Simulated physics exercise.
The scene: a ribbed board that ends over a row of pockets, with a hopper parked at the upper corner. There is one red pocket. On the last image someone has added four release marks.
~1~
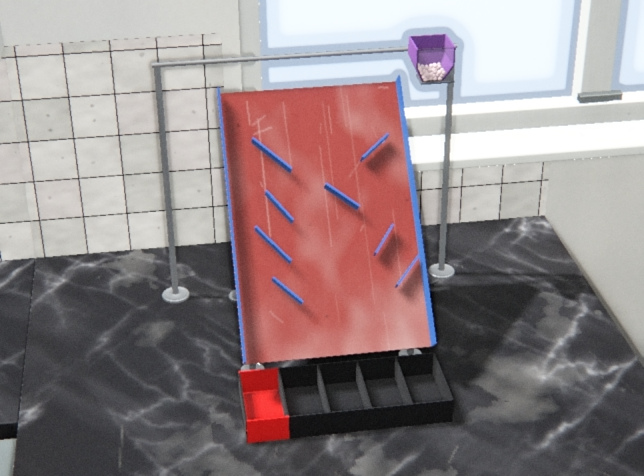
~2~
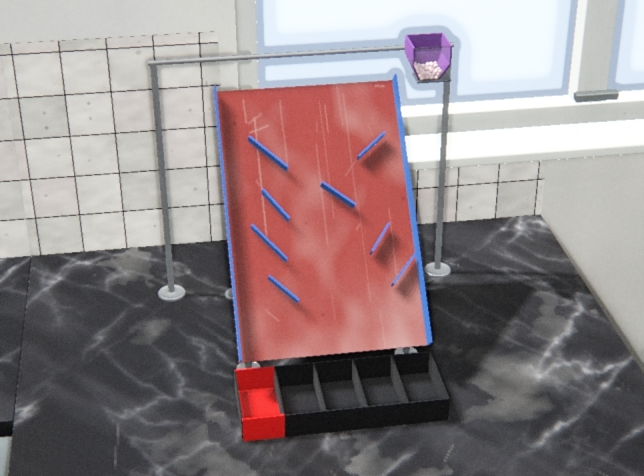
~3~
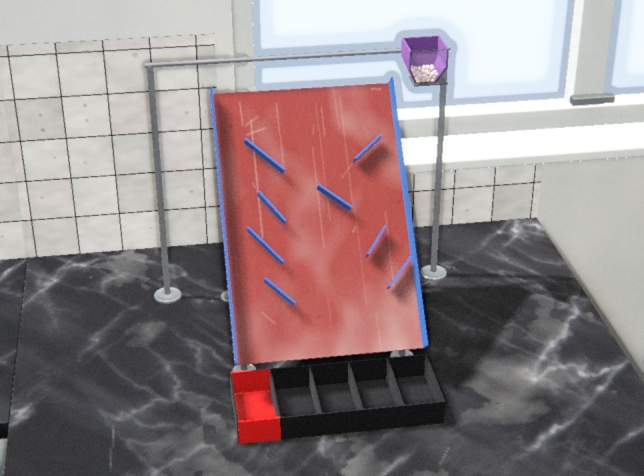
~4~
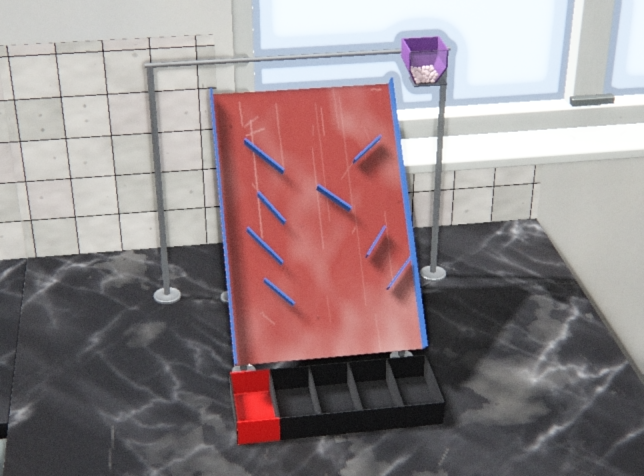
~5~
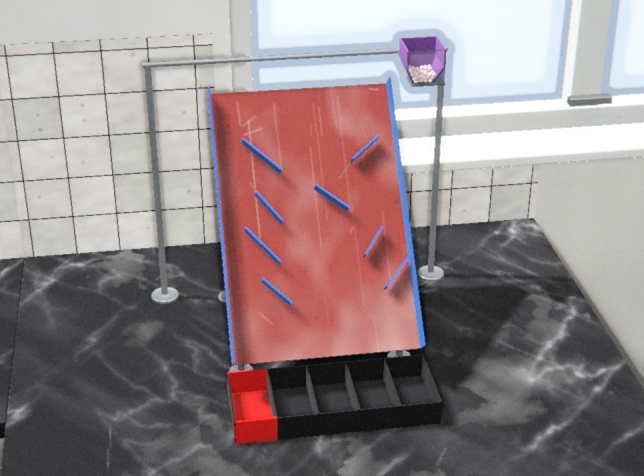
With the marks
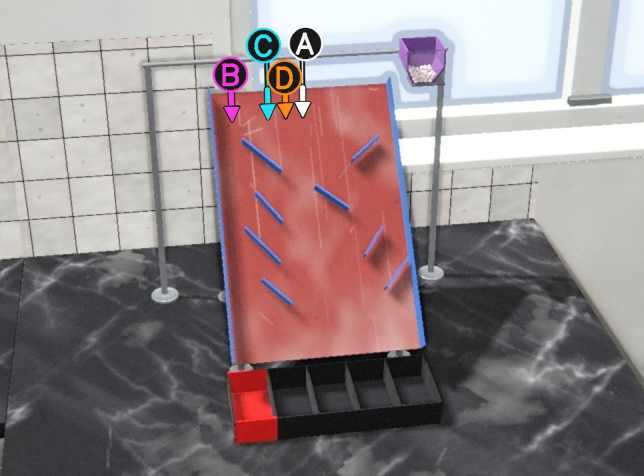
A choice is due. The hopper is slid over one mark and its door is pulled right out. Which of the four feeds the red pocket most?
Use mark B.
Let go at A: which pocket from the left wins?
The third.
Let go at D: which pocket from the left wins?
It is the third one.
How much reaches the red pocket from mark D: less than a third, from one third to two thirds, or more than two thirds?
Less than a third.
On the marked copy, mark A meets the board at (302, 111); mark B meets the board at (232, 116); mark C meets the board at (268, 114); mark D meets the board at (285, 112).
With A, not one piece in the red pocket, roughly half in other pockets, roughly half outside the box.
With B, roughly a quarter in the red pocket, roughly a third in other pockets, roughly a third outside the box.
With C, just a few in the red pocket, roughly two thirds in other pockets, roughly a third outside the box.
With D, not one piece in the red pocket, roughly half in other pockets, roughly half outside the box.
